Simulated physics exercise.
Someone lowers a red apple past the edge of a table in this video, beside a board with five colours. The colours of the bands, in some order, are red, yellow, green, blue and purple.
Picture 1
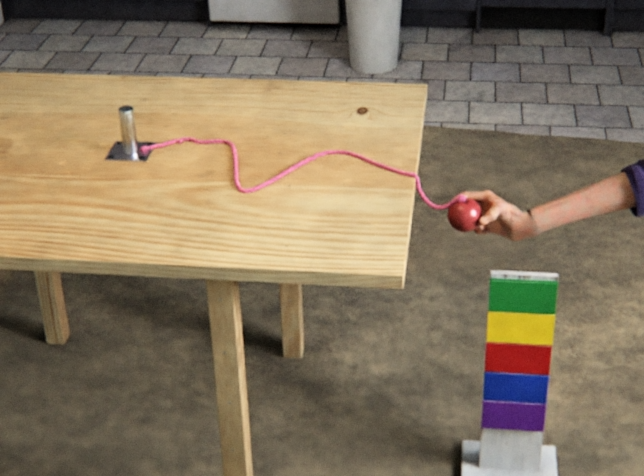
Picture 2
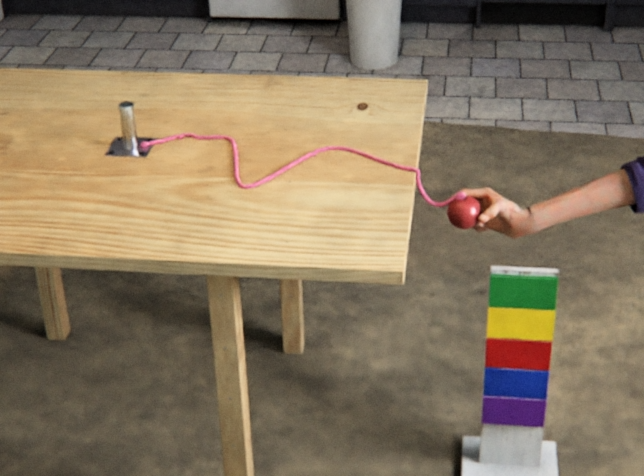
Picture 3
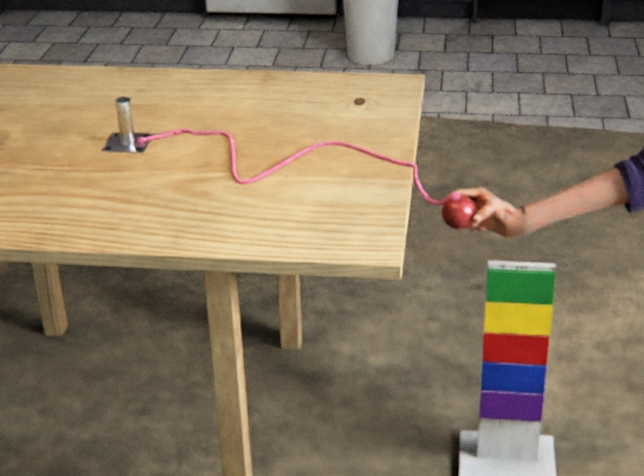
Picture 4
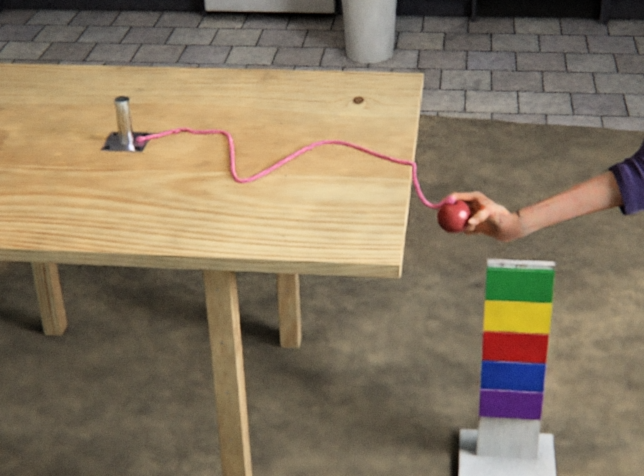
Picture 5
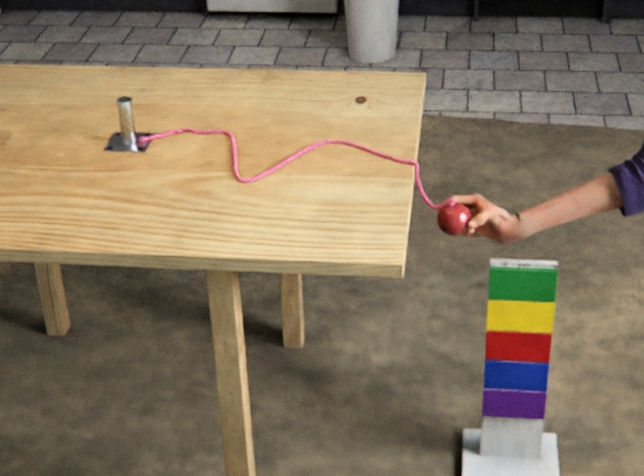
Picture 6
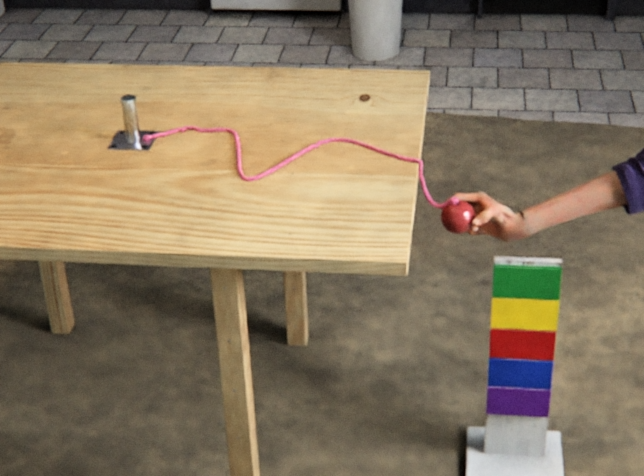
Beside a wooden table and colour-banded post, a hand holding a red ball on a pink cord lowers it very slightly.
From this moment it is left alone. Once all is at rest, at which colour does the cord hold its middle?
At blue.
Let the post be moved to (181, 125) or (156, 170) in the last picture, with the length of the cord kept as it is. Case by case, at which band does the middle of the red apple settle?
Trial 1 - purple; trial 2 - purple.
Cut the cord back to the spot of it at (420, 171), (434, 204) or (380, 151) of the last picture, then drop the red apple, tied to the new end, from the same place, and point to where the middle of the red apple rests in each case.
The three tries give approximately (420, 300), (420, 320) and (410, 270).
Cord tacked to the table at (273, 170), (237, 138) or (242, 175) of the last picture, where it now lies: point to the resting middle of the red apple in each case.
(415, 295), (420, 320) and (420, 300).
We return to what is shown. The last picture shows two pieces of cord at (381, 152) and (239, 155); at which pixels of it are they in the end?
They finish close to (418, 246) and close to (300, 145).
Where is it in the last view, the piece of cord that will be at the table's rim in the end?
It's near (296, 156) in the last picture.
Early on, apple near (395, 348); level with blue.
Midway, apple near (426, 337); level with blue.
Finally, apple near (414, 347); level with blue. Its middle rests at the blue band.
